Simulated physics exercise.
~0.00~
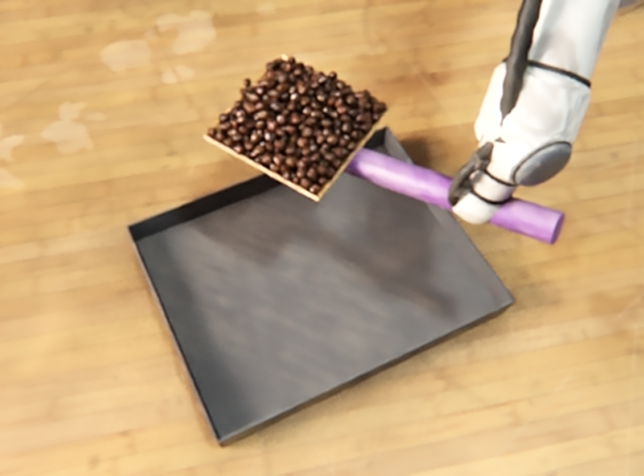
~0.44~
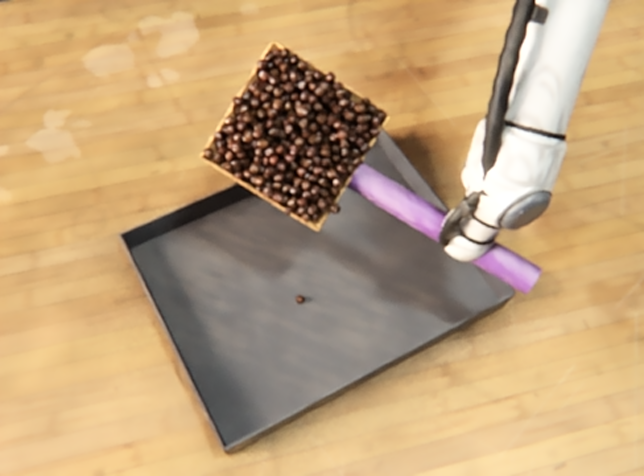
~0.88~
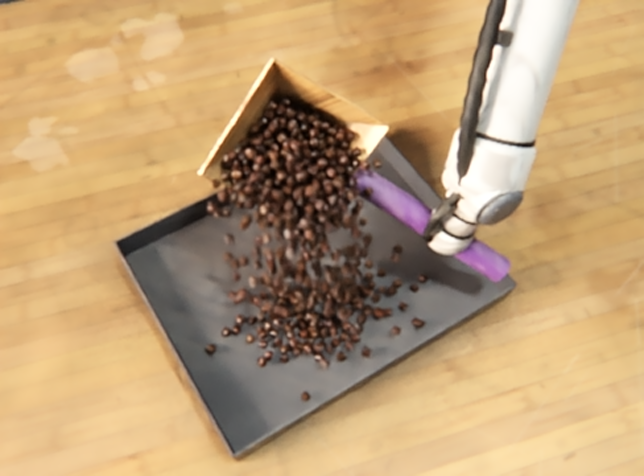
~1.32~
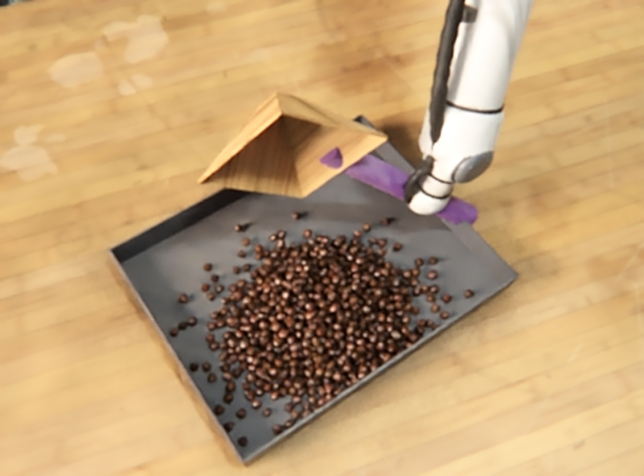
Coffee beans pouring from a wooden scoop tilted by a white robotic arm, spilling into a dark tray until the scoop is empty.
